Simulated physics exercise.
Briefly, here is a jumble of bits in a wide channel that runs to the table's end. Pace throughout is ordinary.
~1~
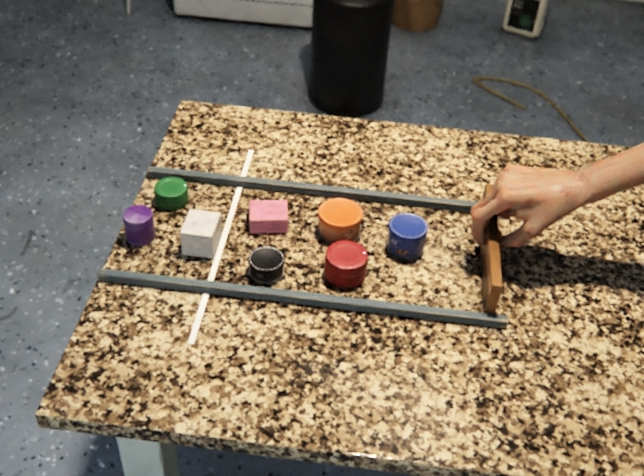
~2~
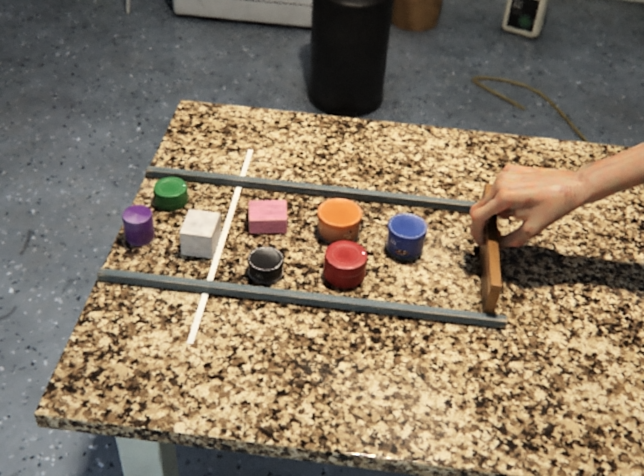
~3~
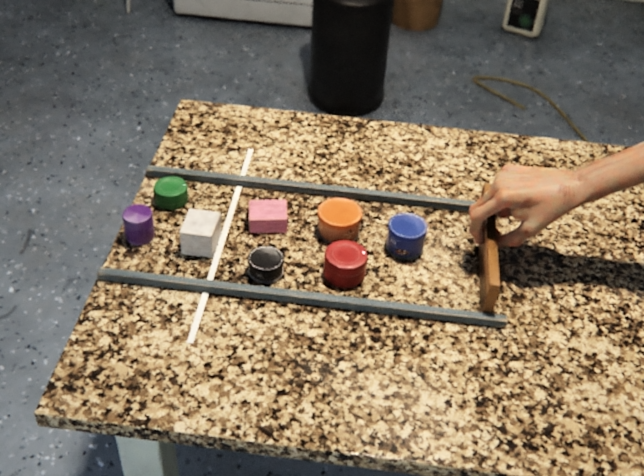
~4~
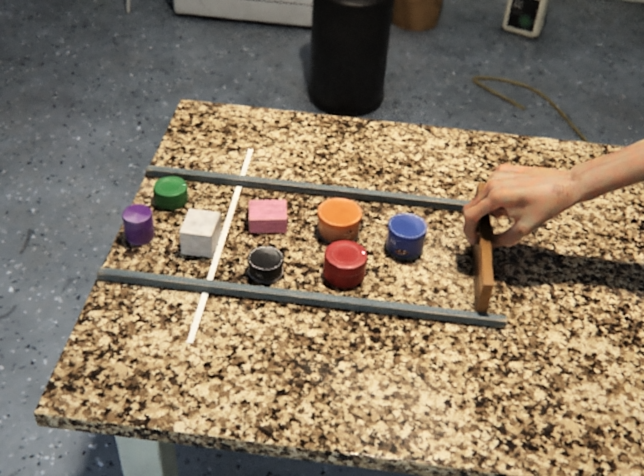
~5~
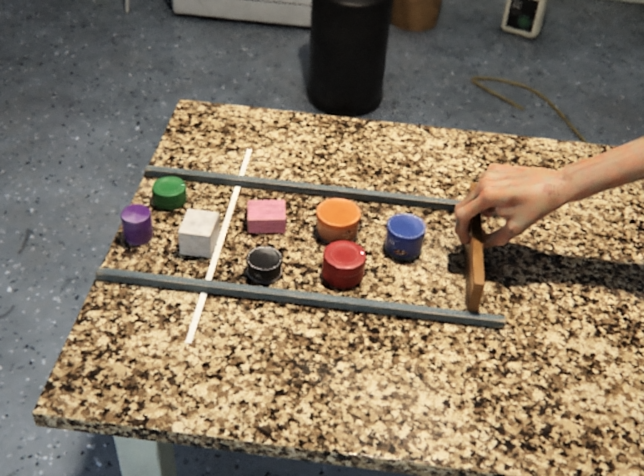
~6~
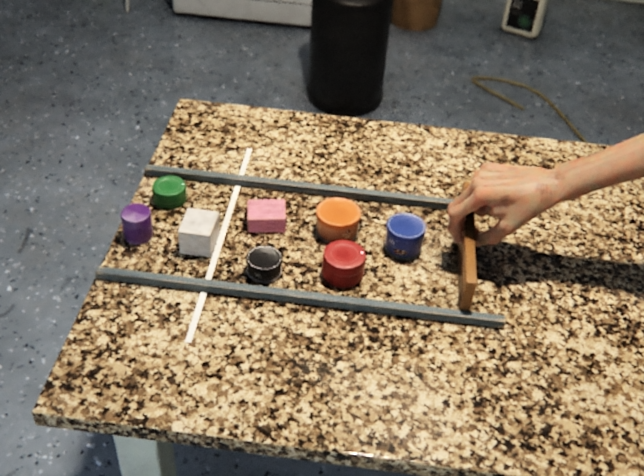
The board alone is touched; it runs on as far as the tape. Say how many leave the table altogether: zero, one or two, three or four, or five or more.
The pieces that drop number zero in all.
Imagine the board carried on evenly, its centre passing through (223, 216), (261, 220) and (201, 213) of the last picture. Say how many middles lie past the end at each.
0, 0, 1.
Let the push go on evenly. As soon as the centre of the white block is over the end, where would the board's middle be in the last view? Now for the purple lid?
When the white block crosses, the middle is near (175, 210); when the purple lid crosses, near (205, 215).
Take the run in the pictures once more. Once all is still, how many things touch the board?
It's touching 3 at the end.
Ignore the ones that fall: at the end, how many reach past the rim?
Tally: 0.
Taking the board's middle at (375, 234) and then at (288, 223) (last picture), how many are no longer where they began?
Moved so far: 2, then 5.
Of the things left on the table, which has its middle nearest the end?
Nearest at the end: The purple lid.
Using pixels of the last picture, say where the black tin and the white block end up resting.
Black tin at about (157, 260), white block at about (166, 230).
Early on, none off yet; purple lid at rest near (137, 224); green lid at rest near (170, 192); white block at rest near (200, 233).
Finally, the number that fall off is zero.
